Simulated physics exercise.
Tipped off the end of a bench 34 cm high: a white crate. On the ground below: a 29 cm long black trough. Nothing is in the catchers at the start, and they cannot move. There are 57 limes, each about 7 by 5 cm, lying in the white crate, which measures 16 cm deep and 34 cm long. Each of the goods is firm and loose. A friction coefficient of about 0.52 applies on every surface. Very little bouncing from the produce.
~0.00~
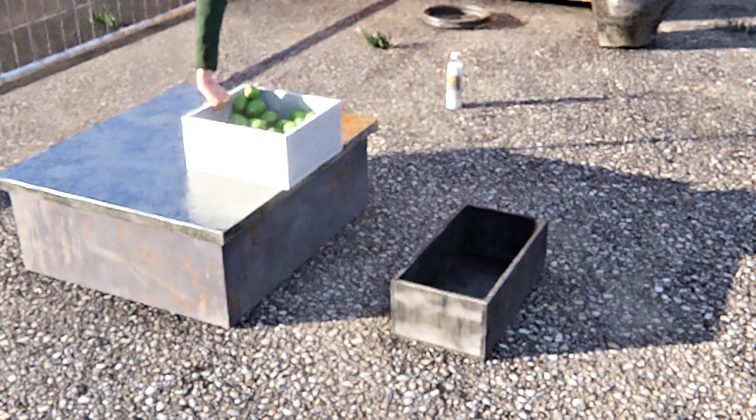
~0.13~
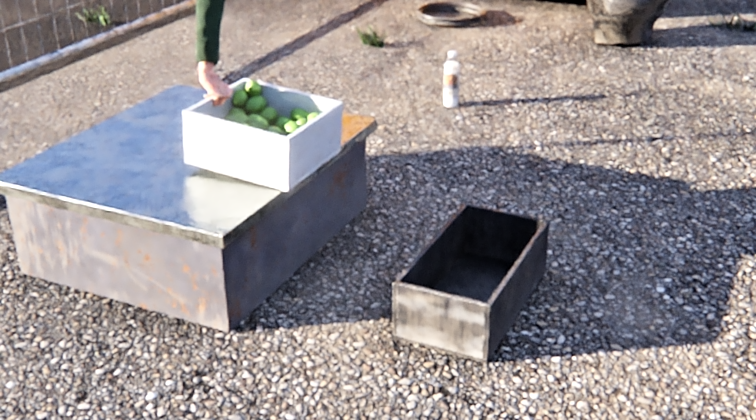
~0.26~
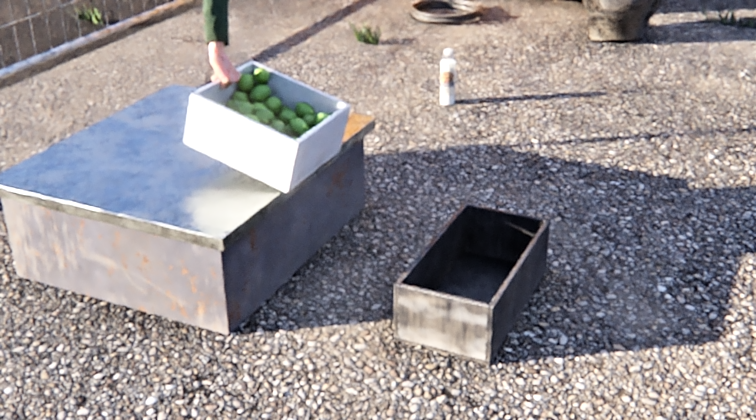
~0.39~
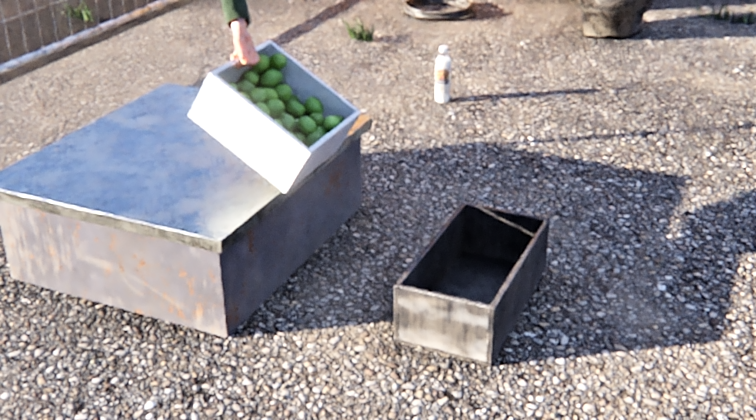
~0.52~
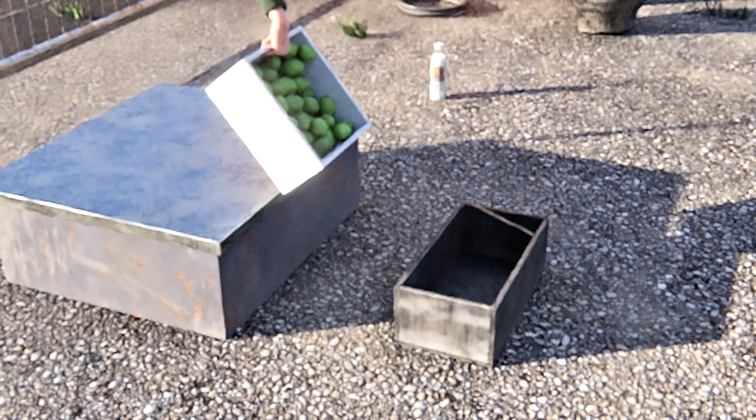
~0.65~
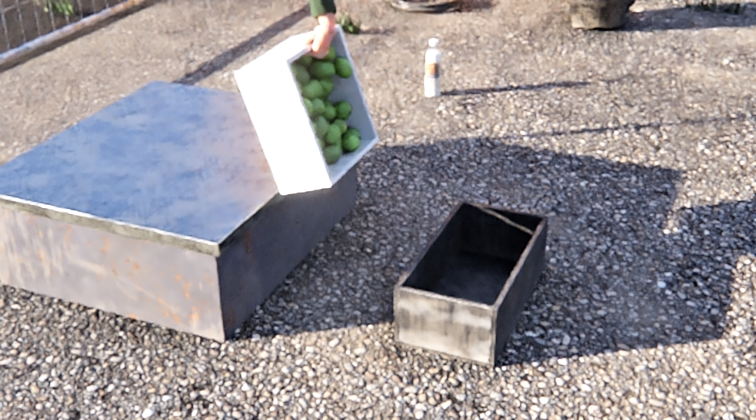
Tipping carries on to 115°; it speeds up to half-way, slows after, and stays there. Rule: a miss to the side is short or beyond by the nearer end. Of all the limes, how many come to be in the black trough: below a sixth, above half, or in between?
I'd say not even a sixth of the limes wind up in the black trough.
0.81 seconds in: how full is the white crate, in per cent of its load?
Roughly 95 per cent of the load.
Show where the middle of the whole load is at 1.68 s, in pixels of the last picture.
Somewhere around (395, 276) in pixels.
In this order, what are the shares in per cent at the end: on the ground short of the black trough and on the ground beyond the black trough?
95 and 0 %.
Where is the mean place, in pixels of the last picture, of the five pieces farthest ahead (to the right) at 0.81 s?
The five leading pieces sit around (372, 128).
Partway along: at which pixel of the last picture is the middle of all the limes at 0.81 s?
It's centred at about (335, 128).
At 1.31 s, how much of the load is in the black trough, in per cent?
Estimated fraction: Some 5 percent.
After 0.81 s, tilt 93°; 55 still in the white crate and 2 in the air.
After 1.02 s, tilt 112°; 34 still in the white crate, 6 on the ground short of the black trough and 17 in the air.
After 1.31 s, tilt 115°; 10 still in the white crate, 2 in the black trough, 33 on the ground short of the black trough and 12 in the air.
Outcome (at 1.68 s), 2 in the black trough and 55 on the ground short of the black trough. Asked share, 2 of 57, 4 per cent.
